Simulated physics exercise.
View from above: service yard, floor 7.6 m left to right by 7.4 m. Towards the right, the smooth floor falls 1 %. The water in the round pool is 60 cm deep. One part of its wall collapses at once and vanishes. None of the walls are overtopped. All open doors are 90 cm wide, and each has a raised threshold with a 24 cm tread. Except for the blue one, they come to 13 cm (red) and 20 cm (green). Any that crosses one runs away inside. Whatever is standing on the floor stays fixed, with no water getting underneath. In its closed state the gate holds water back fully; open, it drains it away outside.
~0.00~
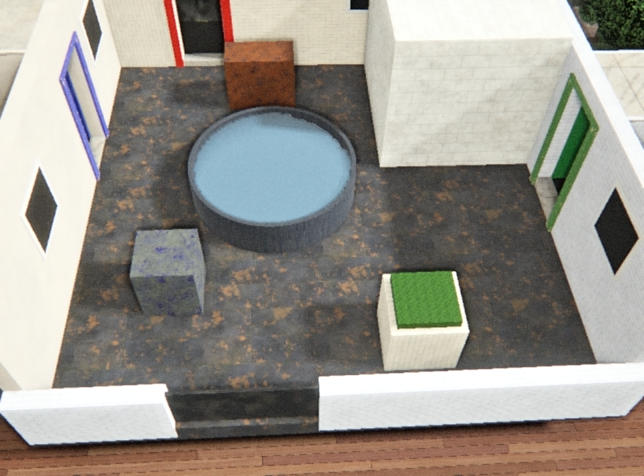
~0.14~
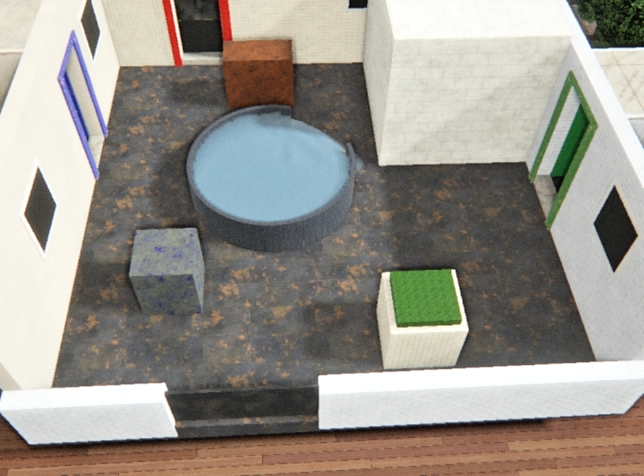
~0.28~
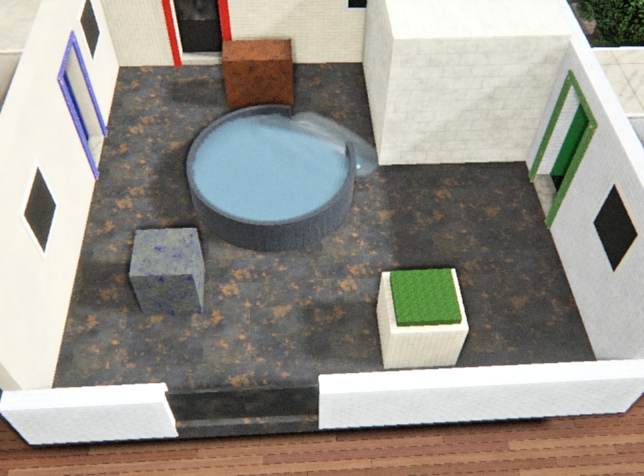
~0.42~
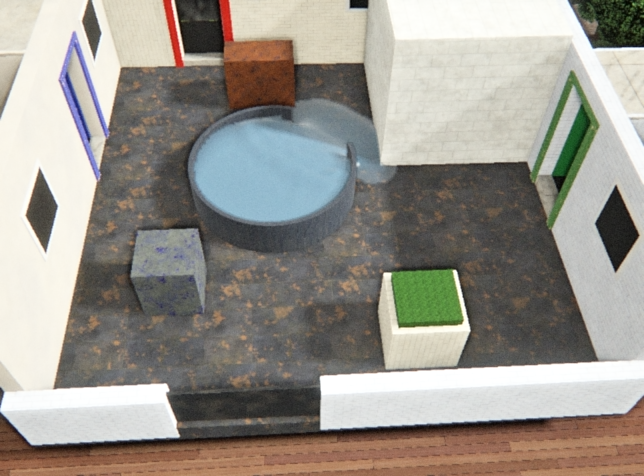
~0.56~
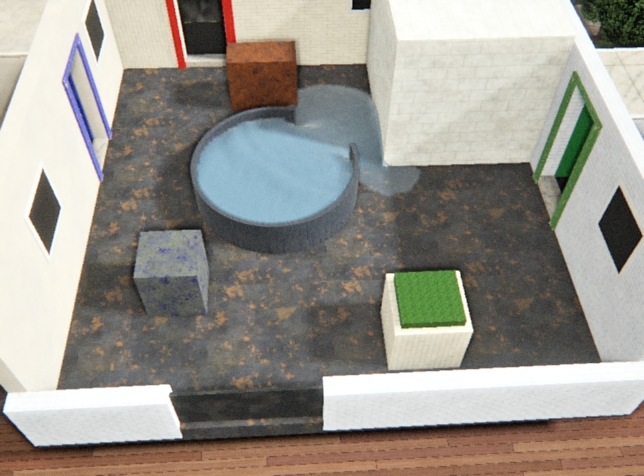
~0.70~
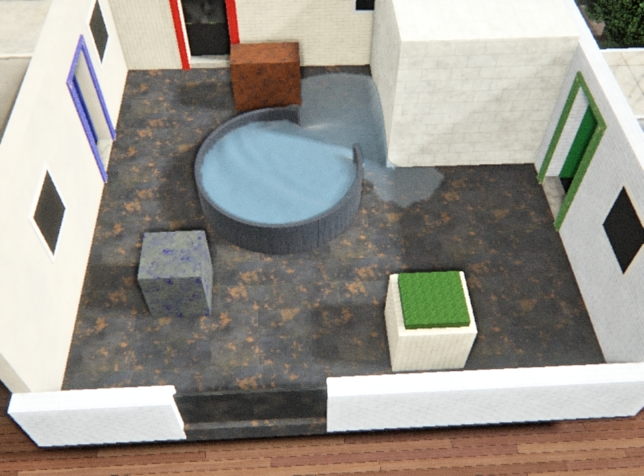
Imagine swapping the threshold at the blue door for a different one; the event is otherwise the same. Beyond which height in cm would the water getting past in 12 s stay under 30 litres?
I would say 5.5 cm.
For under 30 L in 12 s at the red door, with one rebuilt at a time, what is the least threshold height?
The red door needs around 10.0 cm.
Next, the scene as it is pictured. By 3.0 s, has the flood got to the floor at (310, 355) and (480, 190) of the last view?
In order, the two points are bone dry and bone dry.
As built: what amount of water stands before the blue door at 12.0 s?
It works out to about 7.0 centimetres deep.
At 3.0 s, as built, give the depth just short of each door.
Lab note, cm: Red 9; green 1; blue 0.
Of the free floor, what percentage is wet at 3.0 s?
Approximately 35 % of it.
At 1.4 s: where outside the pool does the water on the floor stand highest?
About (368, 70).
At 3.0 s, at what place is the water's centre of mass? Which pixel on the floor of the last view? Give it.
(297, 144), roughly.
After 1.4 s water covers 15 % of the floor, deepest (56 cm) near (368, 70); it has not reached the blue door.
After 3.0 s water covers 35 % of the floor, deepest (40 cm) near (367, 64); it has not reached the blue door.
After 12.0 s water covers 100 % of the floor, deepest (12 cm) near (288, 66); 7 cm at the blue door, 12 litres in over its 7 cm threshold.
At the blue door as built, the water arrived by 3.4 s and peaked near 9 cm at 4.4 s.
Run again over the same 12 s with other heights there, 46 litres in over 4.5 cm, 17 litres over 6.5 cm. The limit of 30 litres is kept from about 5.5 cm up.
